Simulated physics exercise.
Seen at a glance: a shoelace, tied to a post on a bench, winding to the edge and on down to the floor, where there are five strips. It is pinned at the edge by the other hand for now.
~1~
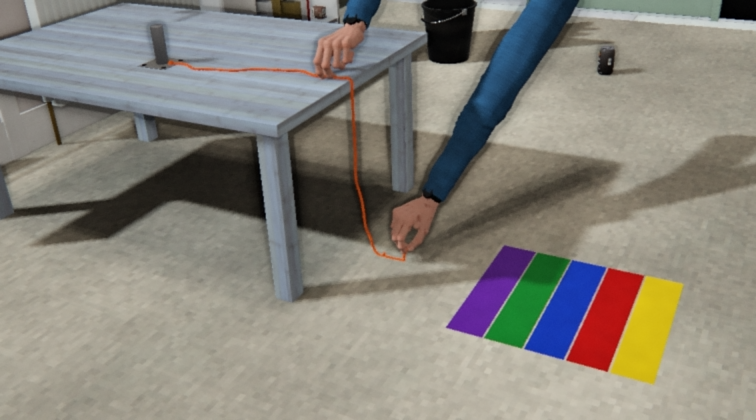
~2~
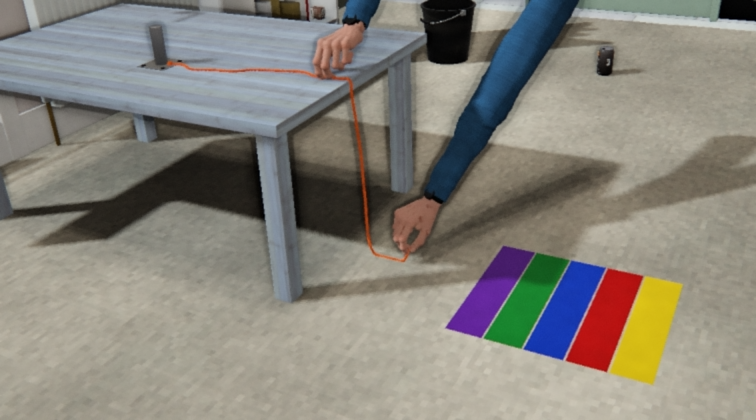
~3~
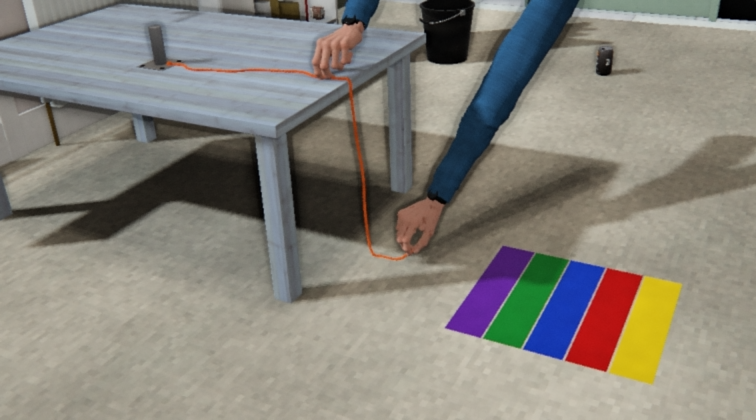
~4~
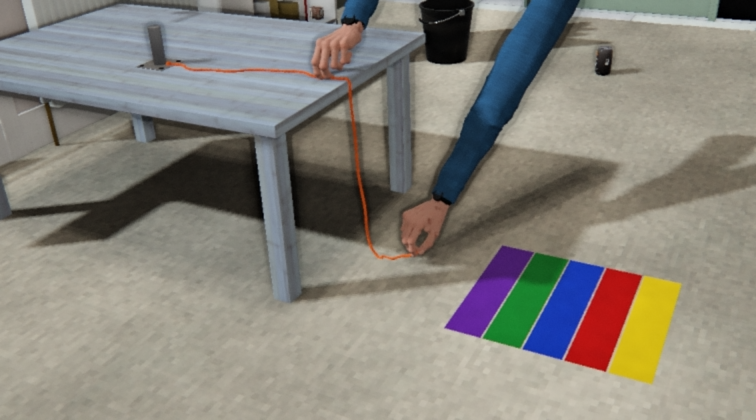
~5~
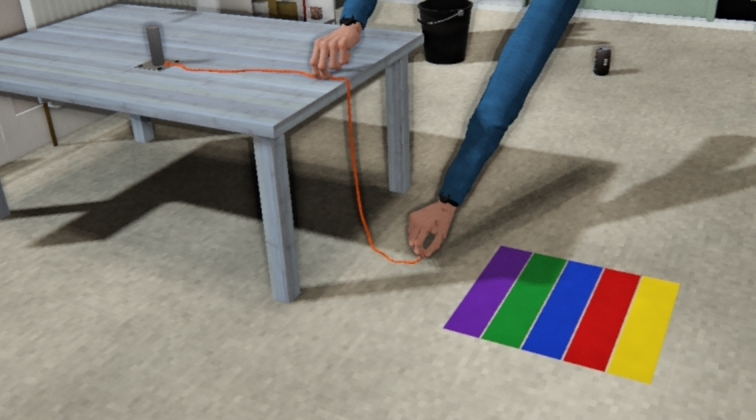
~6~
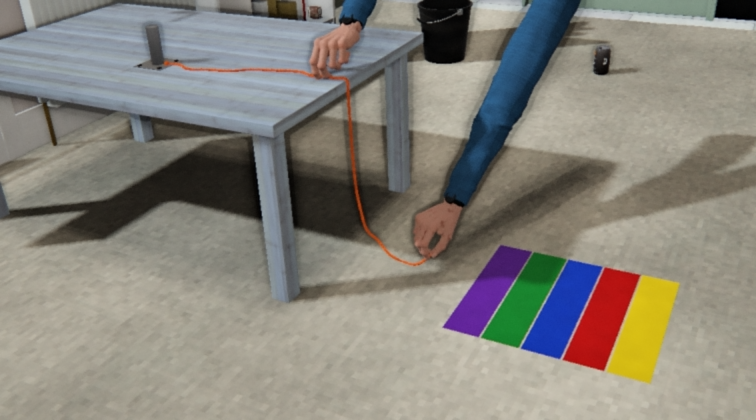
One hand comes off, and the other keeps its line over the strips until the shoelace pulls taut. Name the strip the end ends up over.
Green.
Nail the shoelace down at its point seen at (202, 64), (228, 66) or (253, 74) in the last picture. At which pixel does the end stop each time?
Result per try (px, approx.): (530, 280); (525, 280); (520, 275).
Soon after, end near (466, 264); short of the strips.
Then, end near (506, 273); over purple.
At full stretch, end near (531, 278); over green. It gets as far as the green strip.
